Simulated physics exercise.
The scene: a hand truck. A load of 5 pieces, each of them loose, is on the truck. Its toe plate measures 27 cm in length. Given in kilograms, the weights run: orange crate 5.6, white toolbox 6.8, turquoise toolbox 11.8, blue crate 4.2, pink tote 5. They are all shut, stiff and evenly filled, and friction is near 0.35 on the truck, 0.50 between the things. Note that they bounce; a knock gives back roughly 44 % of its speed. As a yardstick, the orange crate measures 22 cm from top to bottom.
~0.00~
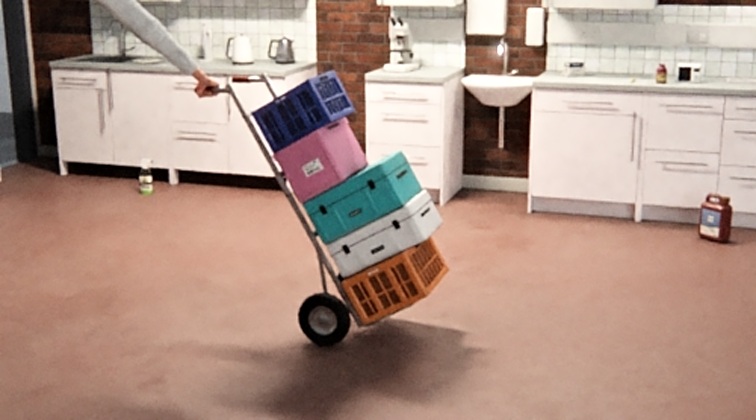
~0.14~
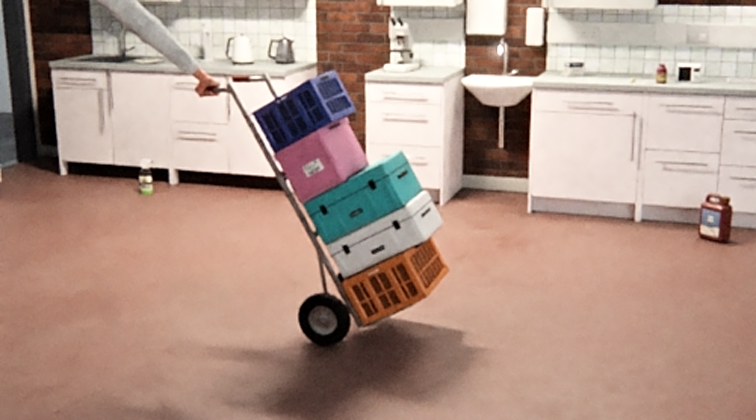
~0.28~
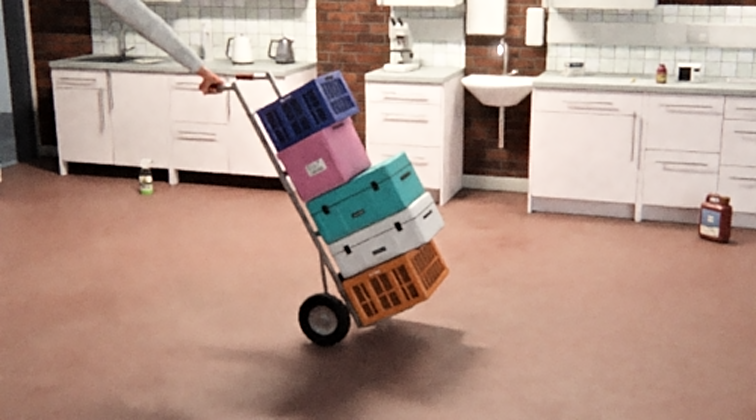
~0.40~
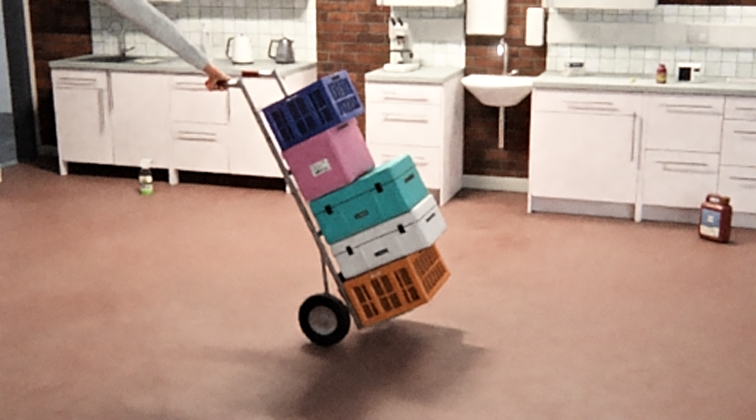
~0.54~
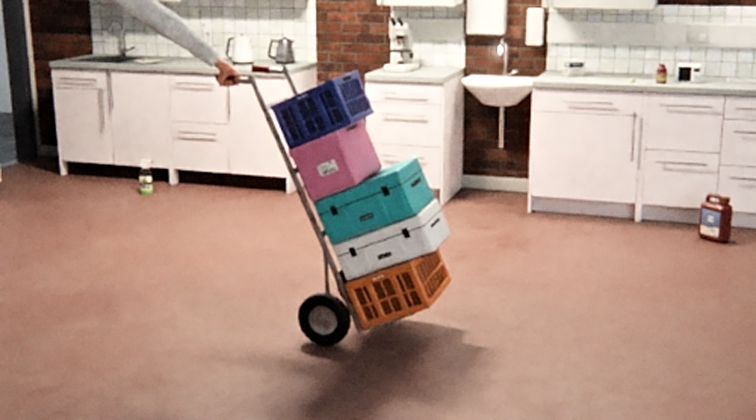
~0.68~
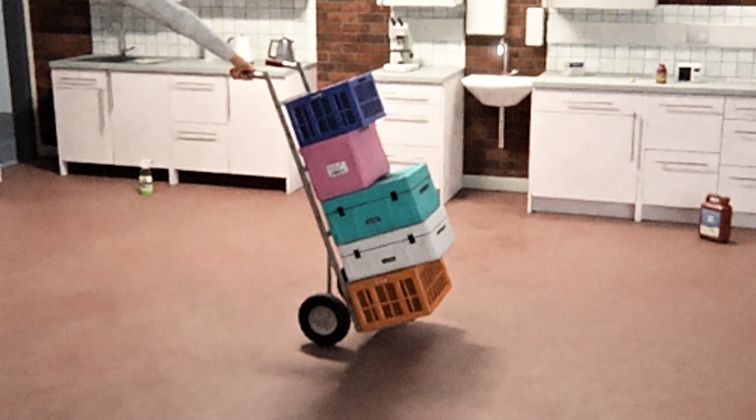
A hand truck stacked with five colourful crates and boxes is slowly tilted more upright by a hand.
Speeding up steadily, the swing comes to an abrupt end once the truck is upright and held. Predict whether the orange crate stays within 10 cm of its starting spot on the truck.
Stays within it.
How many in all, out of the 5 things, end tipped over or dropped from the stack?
It adds up to 0.
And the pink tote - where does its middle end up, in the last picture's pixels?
I'd put it at around (396, 175).
By 1.38 s, truck upright; orange crate rocked 6° off its seat near (407, 307); blue crate rocked 6° off its seat; pink tote rocked 6° off its seat.
By 2.08 s, truck upright; orange crate rocked 5° off its seat near (407, 307); blue crate rocked 5° off its seat; pink tote rocked 5° off its seat.
When it is over (3.0 s), all 5 within 10 cm of the start. End places, in pixels of the last picture, orange crate near (405, 308).
